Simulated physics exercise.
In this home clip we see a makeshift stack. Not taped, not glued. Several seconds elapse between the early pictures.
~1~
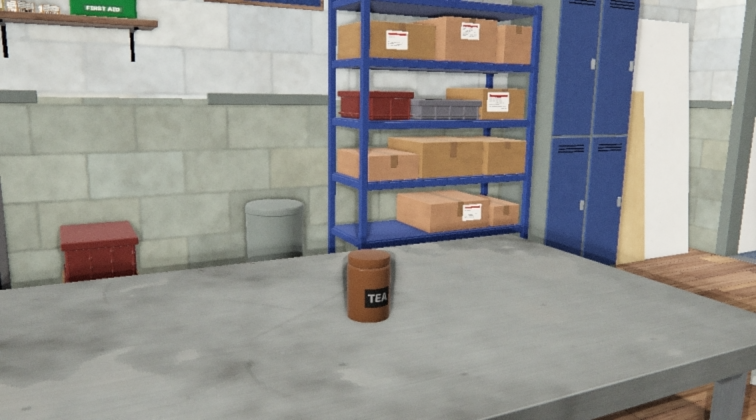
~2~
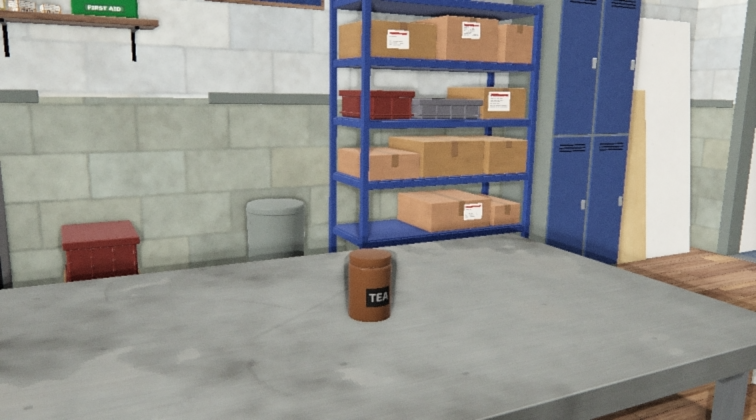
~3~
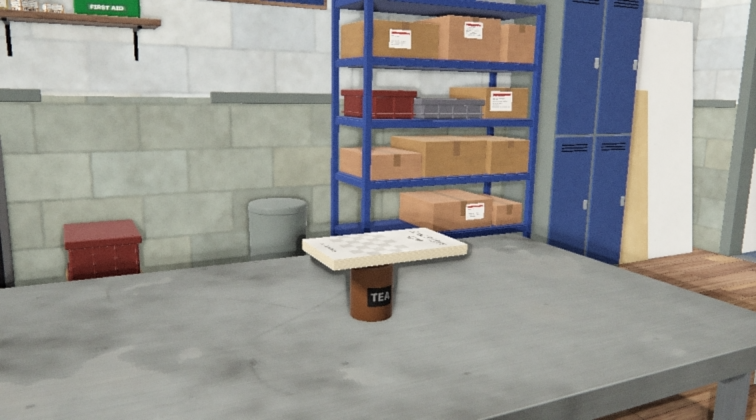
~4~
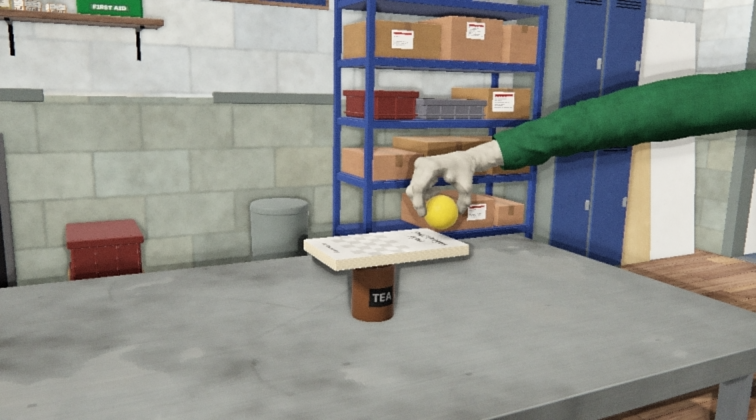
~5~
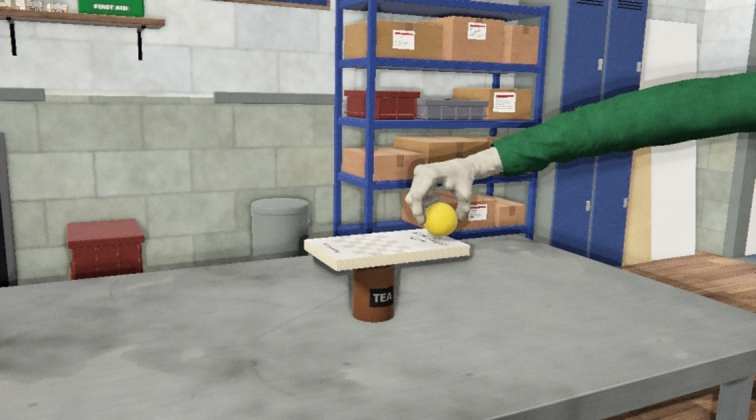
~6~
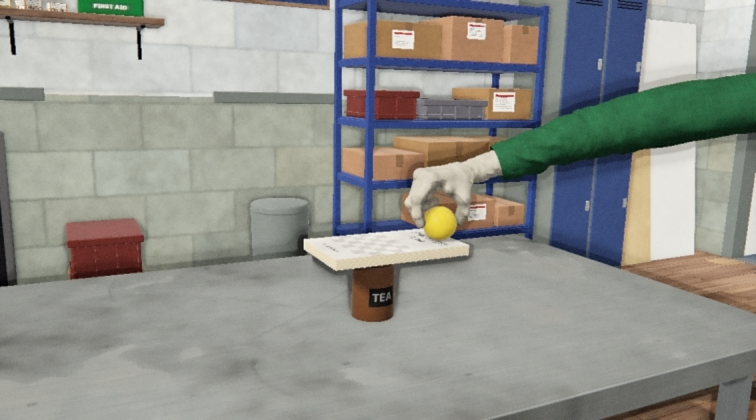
A white book appears lying flat across the top of a brown tea canister that at first stands alone on a grey table. Then a gloved hand in a green sleeve, reaching in from the right, holds a yellow lemon just above the book's right side and lowers it slightly onto the cover.
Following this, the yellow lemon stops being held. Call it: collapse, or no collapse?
Collapse.
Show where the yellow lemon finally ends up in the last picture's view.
In the final view it sits at roughly (471, 289).
Then, 0.50 s past the last view, yellow lemon now fallen; white book rocked 52° from its first pose.
Then, 0.60 s past the last view, white book rocked 62° from its first pose.
Then, 0.90 s past the last view, white book rocked 45° from its first pose.
Finally, fallen, yellow lemon; down or leaning hard in the stack, white book; brown jar still in place. Final places as the last picture's camera would see them, yellow lemon near (471, 290). The stack gives way.
